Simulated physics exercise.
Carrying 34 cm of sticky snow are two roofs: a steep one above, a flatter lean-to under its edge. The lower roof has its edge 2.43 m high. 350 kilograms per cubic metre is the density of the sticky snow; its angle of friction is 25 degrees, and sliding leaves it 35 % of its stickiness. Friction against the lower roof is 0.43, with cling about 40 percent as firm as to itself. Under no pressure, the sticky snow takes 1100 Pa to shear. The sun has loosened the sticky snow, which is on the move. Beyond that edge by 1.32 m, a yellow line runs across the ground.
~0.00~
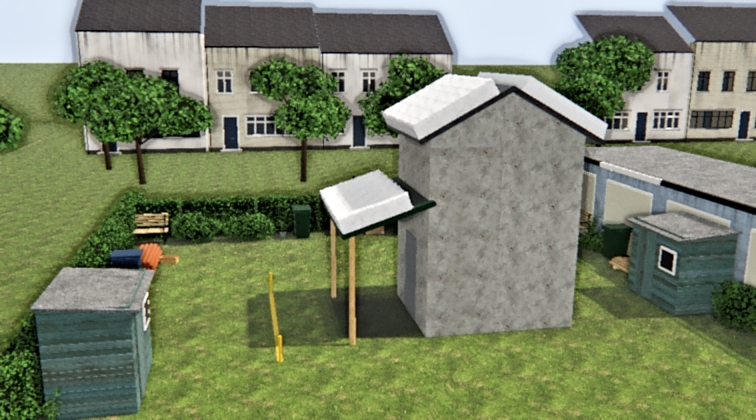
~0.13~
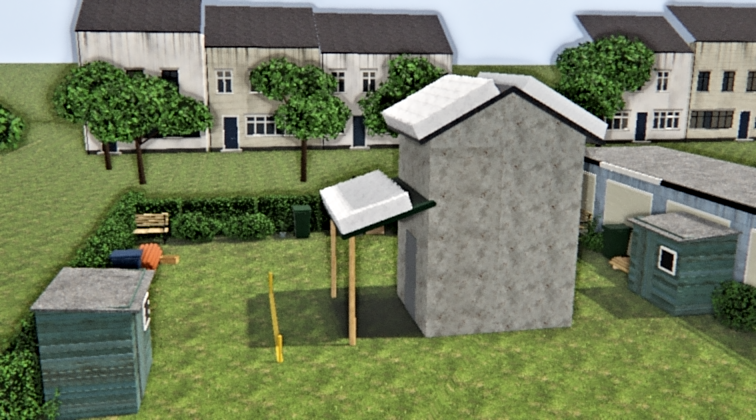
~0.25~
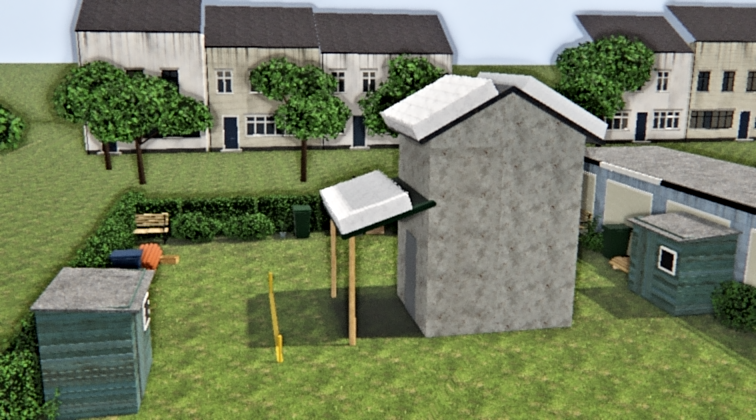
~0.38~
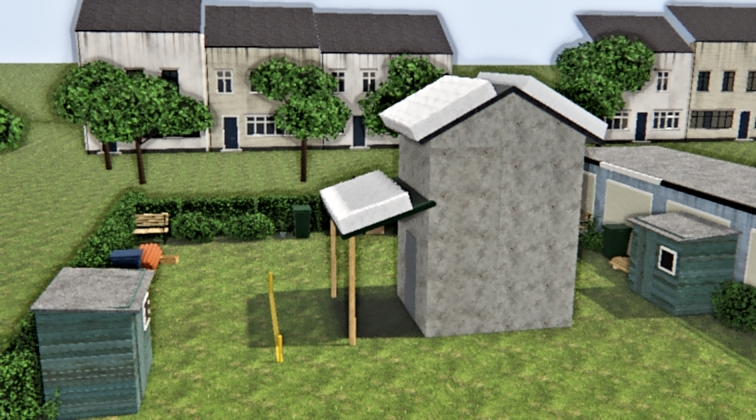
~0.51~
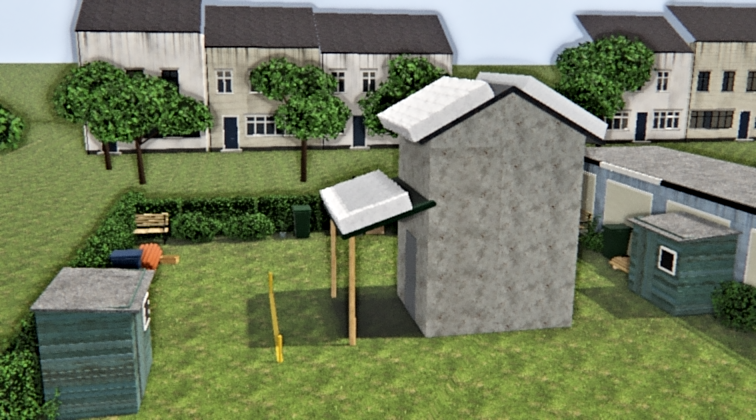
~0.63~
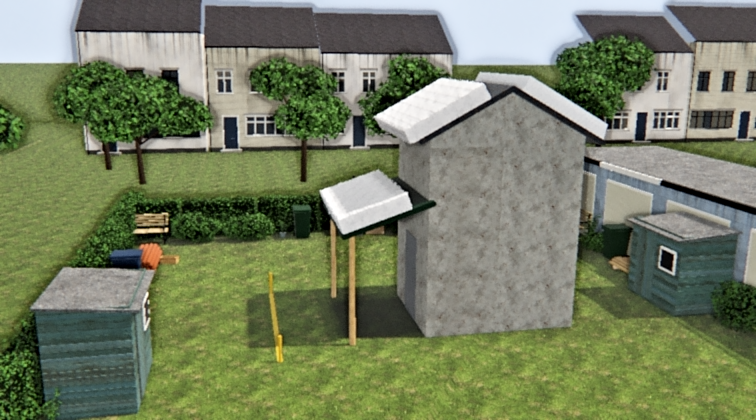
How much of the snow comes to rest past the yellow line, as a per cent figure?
Roughly 15 per cent.
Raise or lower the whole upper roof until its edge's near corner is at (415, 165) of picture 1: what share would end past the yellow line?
Roughly 0 per cent.
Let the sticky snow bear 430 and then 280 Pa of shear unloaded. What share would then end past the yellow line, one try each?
Result: 40 % for the first case, 45 % for the second.
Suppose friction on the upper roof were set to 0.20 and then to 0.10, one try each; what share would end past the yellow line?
Roughly 35 per cent first, roughly 40 per cent second.
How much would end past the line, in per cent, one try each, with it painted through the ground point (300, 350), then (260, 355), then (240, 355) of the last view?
Respectively 30, 4 and 1 percent would end past it.
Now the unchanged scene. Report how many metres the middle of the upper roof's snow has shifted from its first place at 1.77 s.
It sits some 2.0 m from where it began.
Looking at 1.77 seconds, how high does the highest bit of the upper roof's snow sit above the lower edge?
At that moment it reaches around 2.2 m above the edge.
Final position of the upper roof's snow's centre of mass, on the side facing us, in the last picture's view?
It sits close to (305, 317).
By 1.15 s, none is below the lower edge and 0 % is past the line.
By 1.77 s, none is below the lower edge and 0 % is past the line.
By 2.38 s, none is below the lower edge and 0 % is past the line.
By 3.00 s, 43 % is below the lower edge and 5 % is past the line.
By 5.20 s, at the end, 61 % is below the lower edge and 15 % is past the line.
